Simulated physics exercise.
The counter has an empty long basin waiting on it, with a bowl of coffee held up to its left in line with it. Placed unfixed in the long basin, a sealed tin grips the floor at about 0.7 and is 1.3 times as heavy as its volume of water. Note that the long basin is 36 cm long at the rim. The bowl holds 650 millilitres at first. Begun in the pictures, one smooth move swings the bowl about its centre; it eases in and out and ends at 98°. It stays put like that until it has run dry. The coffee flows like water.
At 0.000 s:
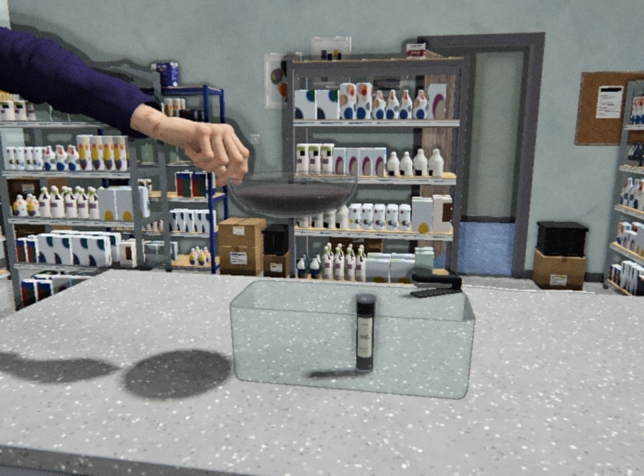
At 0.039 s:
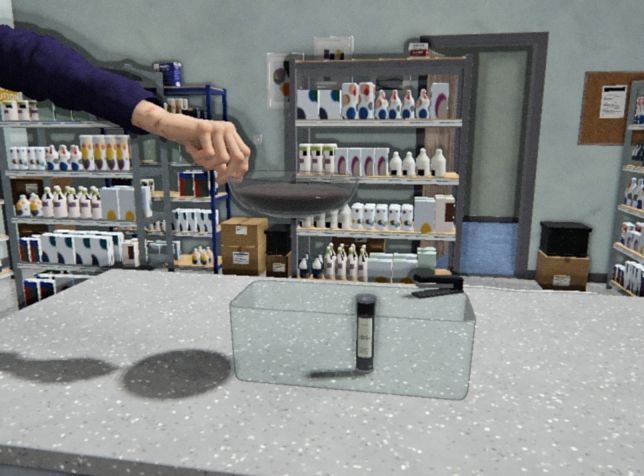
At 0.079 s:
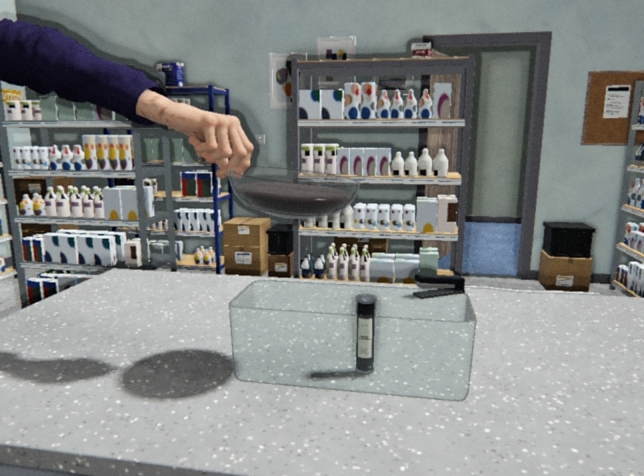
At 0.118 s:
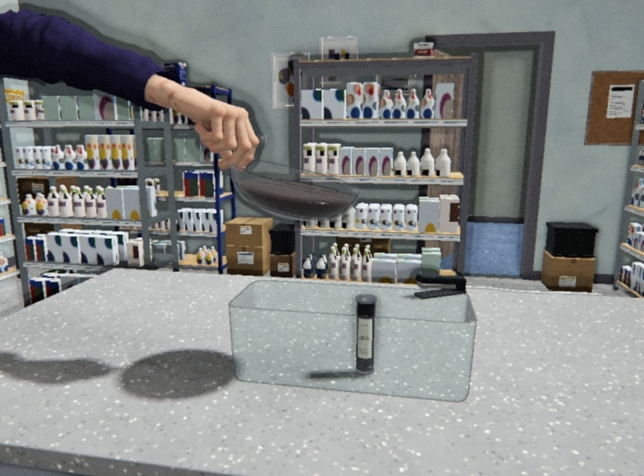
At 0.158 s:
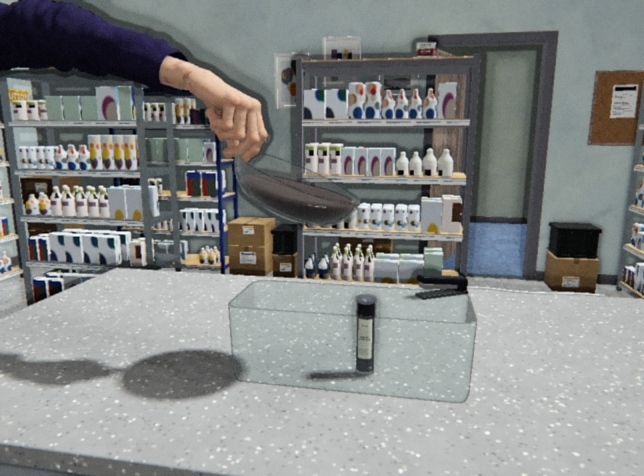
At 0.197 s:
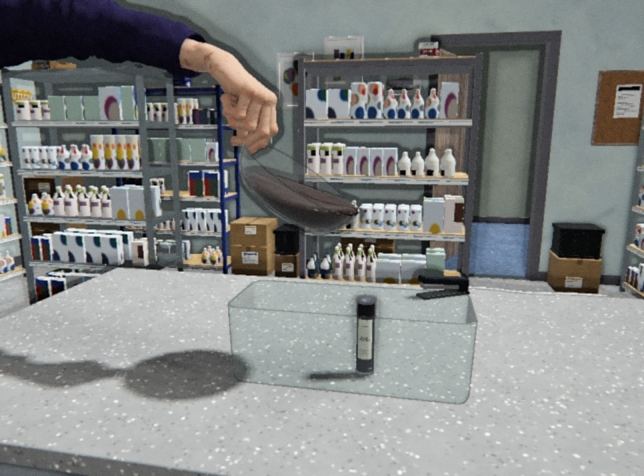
A hand tilting a dark bowl of coffee steadily to the right above a counter holding a clear, empty long basin.
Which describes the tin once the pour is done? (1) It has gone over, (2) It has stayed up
It has stayed up (2).
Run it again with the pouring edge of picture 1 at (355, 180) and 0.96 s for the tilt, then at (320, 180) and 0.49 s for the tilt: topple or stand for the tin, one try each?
In the first try it remains standing; in the second it comes down.
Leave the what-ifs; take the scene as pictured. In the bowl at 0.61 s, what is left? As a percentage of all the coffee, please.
0 per cent or thereabouts.
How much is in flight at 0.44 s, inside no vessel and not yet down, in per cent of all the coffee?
At that moment, about 50 percent.
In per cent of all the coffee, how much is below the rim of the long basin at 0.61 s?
Some 92 percent.
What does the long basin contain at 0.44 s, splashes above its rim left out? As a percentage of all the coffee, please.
At that time the basin holds about 48 per cent of the liquid.
By 0.44 s the tilt is 95° and 1 per cent is still to pour; the tin stands where it began.
By 0.61 s the tilt is 98° and 0 per cent is still to pour; the tin stands where it began.
By 0.79 s the tilt is 98° and 1 per cent is still to pour; the tin stands where it began.
By 0.99 s the tilt is 98° and 0 per cent is still to pour; the tin stands where it began.
At rest the tin stands where it began.
